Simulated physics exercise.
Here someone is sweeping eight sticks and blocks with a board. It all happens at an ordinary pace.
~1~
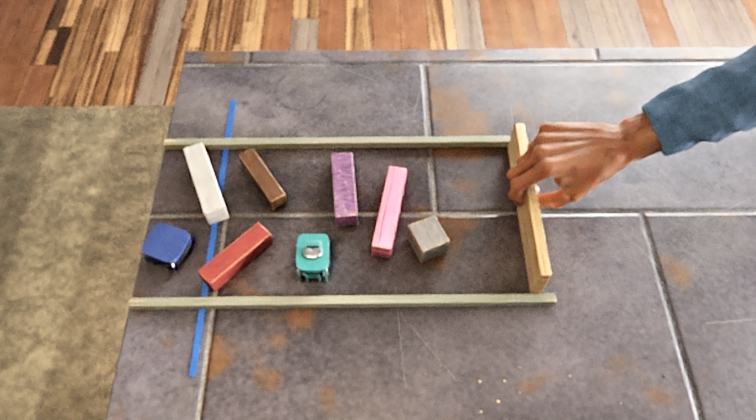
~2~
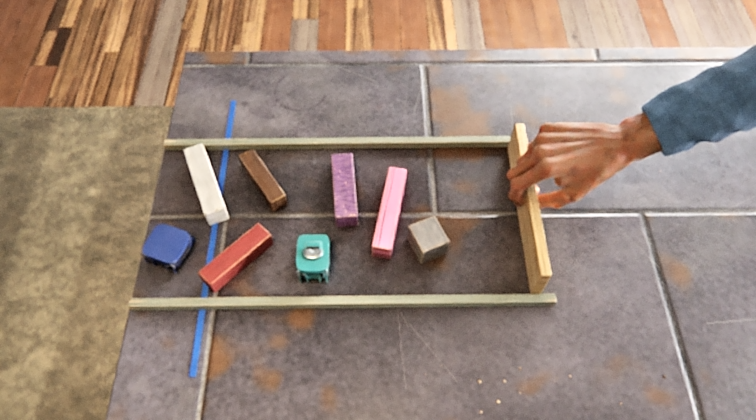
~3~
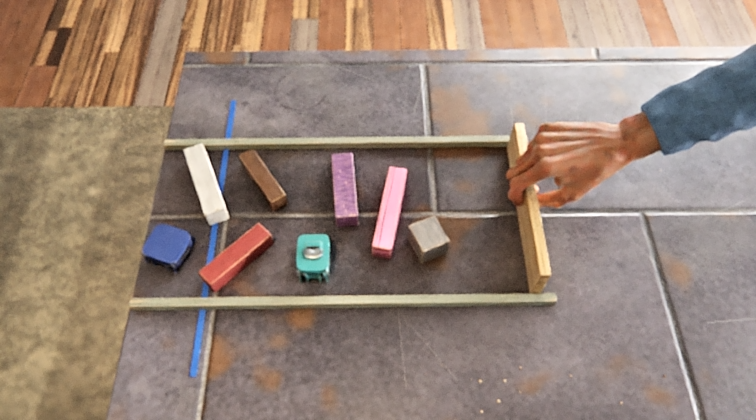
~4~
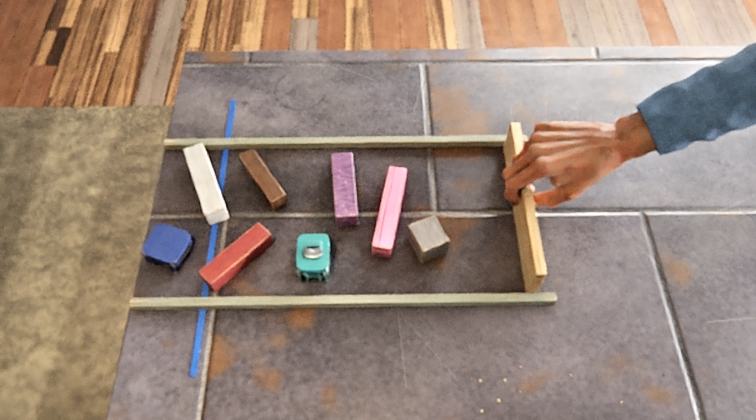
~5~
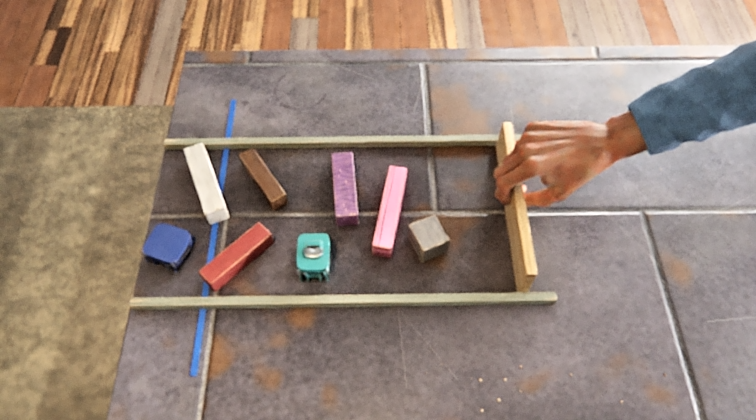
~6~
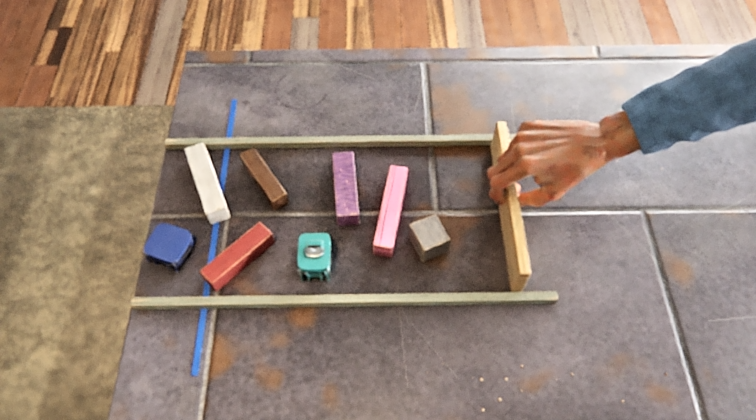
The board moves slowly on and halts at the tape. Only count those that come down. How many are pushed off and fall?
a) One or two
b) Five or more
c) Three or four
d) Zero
Answer: A.
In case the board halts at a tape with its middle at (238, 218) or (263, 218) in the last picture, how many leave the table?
First try 0, second try 0.
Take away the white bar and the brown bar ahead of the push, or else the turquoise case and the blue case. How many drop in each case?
Try 1: 1; try 2: 1.
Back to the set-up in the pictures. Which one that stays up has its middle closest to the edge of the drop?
That's the red bar.
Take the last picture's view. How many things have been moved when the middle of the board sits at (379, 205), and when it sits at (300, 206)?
The number moved is 4 and then 6.
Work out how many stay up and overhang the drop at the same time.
Result: 2.
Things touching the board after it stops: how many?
3 in contact.
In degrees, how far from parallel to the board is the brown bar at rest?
Roughly 25° out of line.
Soon after, none off yet; blue case at rest near (171, 247); white bar at rest near (207, 183); red bar at rest near (238, 256).
After that, none off yet; blue case displaced a little near (156, 249); white bar displaced a little near (179, 184); red bar displaced about its own width near (188, 250).
In the end, the number that fall off is one or two; gone, white bar and blue case.
